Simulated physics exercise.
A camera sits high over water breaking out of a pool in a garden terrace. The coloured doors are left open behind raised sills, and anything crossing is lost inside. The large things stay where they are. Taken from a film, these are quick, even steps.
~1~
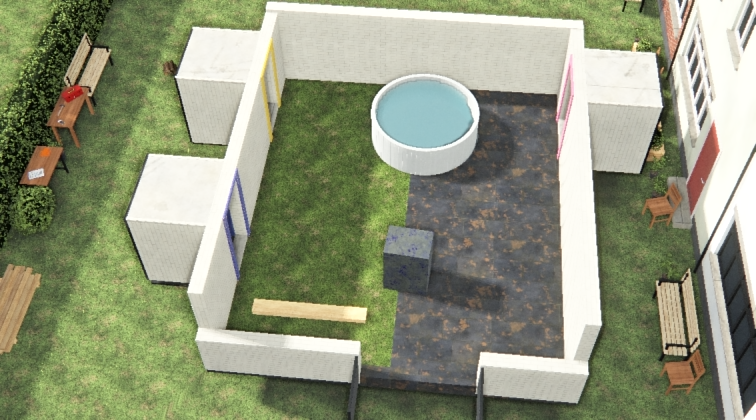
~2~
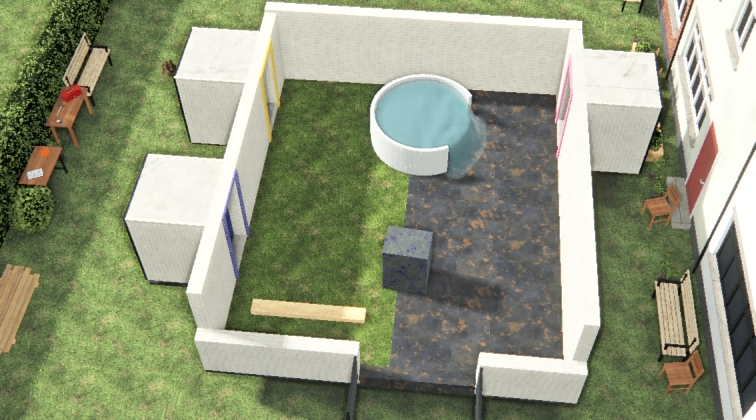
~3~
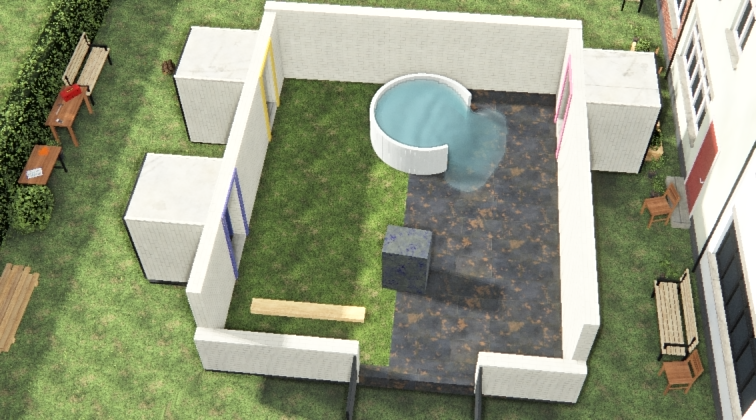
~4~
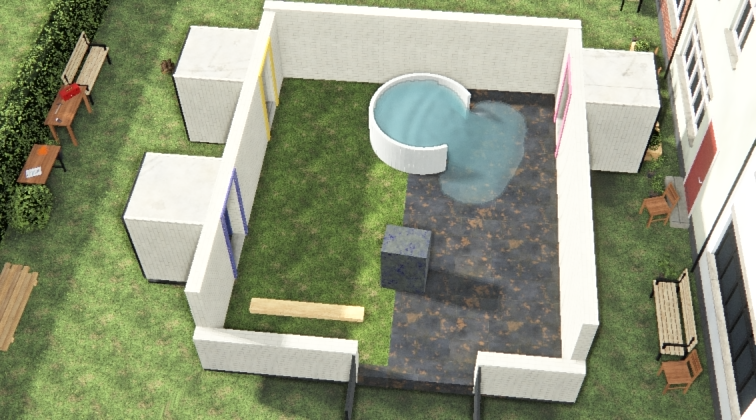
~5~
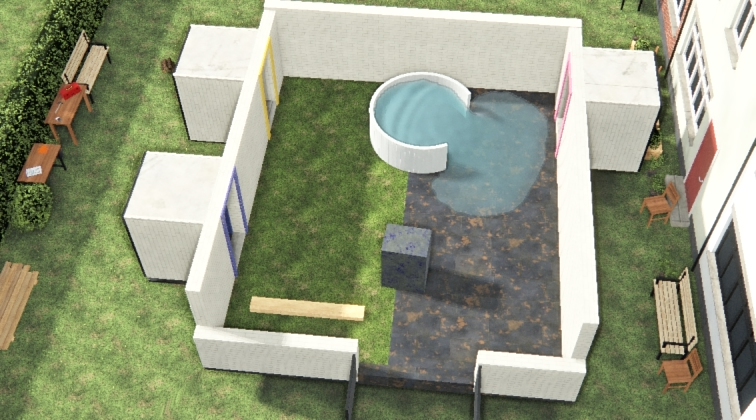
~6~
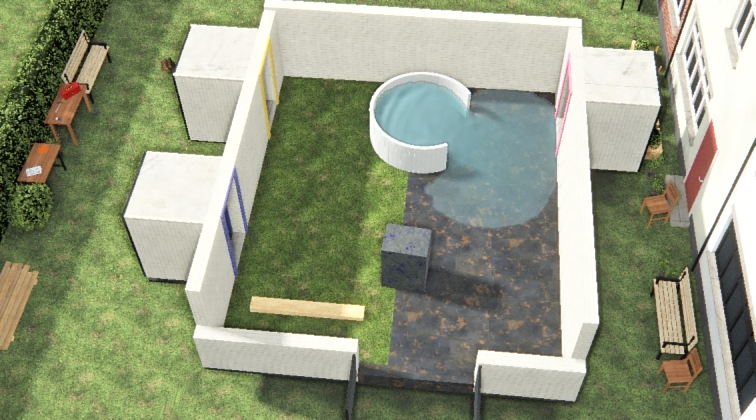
A round pool opens on its right side and water spreads across the dark paving.
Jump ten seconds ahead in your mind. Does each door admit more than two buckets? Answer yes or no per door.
Answers: The blue door: No; the yellow door: No; the pink door: Yes.
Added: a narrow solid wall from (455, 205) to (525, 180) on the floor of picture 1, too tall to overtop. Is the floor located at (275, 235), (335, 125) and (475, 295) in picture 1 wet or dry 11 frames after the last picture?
Listed order: Spared, spared, spared.
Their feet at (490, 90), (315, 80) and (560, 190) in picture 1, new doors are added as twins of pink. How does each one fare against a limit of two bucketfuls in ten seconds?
Door one stays inside the limit, door two stays inside the limit, door three breaks the limit.
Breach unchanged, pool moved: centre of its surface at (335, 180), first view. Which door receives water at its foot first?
The one in pink is the first one.
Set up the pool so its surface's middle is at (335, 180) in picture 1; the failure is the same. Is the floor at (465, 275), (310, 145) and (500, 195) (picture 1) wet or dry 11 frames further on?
The three spots read swamped, left dry, swamped.
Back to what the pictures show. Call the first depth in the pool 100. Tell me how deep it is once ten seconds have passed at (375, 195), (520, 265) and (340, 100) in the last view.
In order: Roughly 2, 4 and 4 in a hundred.
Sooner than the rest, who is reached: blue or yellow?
From the pictures, my answer is the one in yellow.
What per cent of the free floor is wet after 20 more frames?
Near 40 in a hundred.
A moment on, water covers 25 % of the floor; the blue door not reached, the yellow door not reached, the pink door over two buckets in.
Next, water covers 30 % of the floor; the blue door not reached, the yellow door not reached, the pink door far over two buckets in.
Then, water covers 40 % of the floor; the blue door not reached, the yellow door not reached, the pink door far over two buckets in.
Later, water covers 65 % of the floor; the blue door not reached, the yellow door not reached, the pink door far over two buckets in.
In the end, water covers 90 % of the floor; the blue door wet at the sill, nothing in, the yellow door wet at the sill, nothing in, the pink door far over two buckets in.
